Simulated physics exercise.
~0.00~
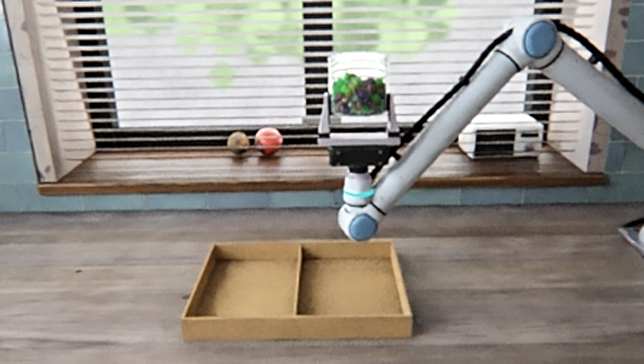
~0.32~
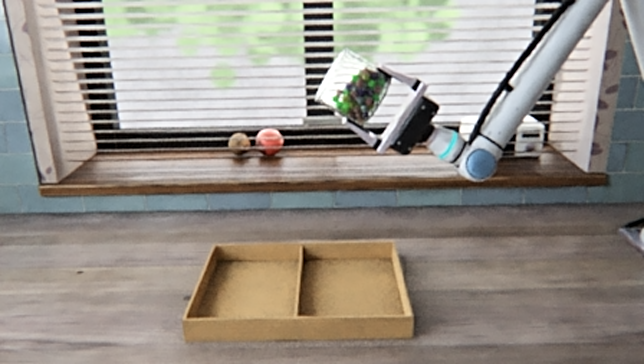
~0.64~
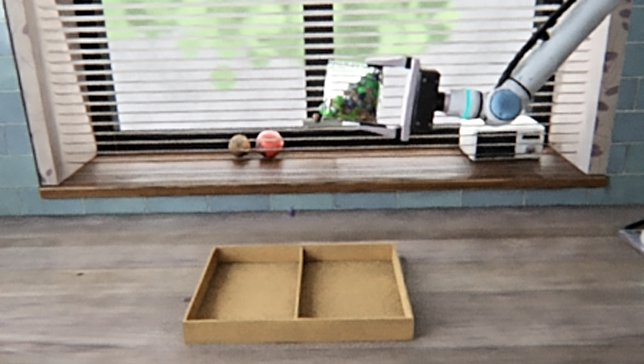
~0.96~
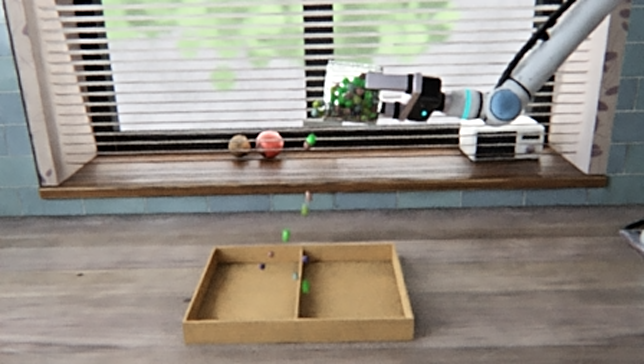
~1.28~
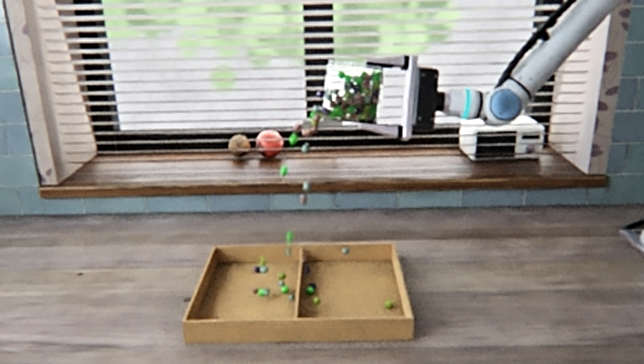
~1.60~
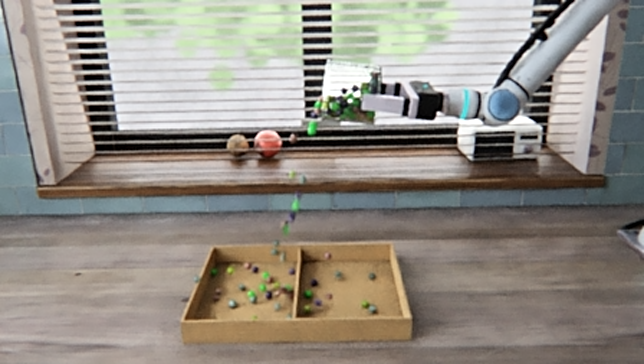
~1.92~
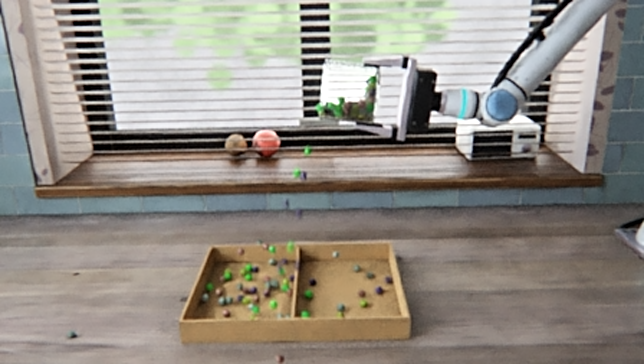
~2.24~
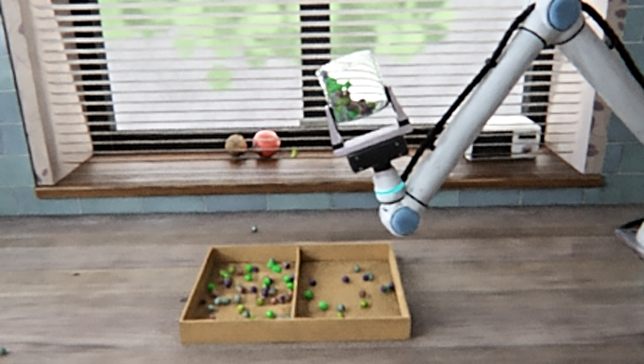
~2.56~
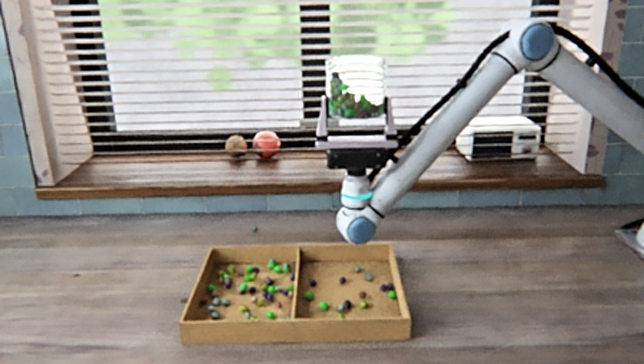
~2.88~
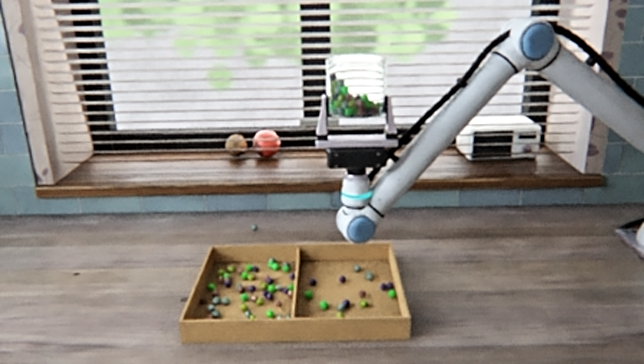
A grey robot arm with blue joints holds up a clear beaker of small green, purple and dark round sweets before a window with white blinds. Seen from the front, a shallow tan tray with two compartments sits on a grey wooden table, while two small balls and a white box rest on the sill. The arm tips the beaker onto its side toward the left and rolls it, and sweets trickle down, scattering across both compartments. A few stray outside. The arm then swings the beaker upright, still partly full, leaving more sweets in the left compartment than the right.
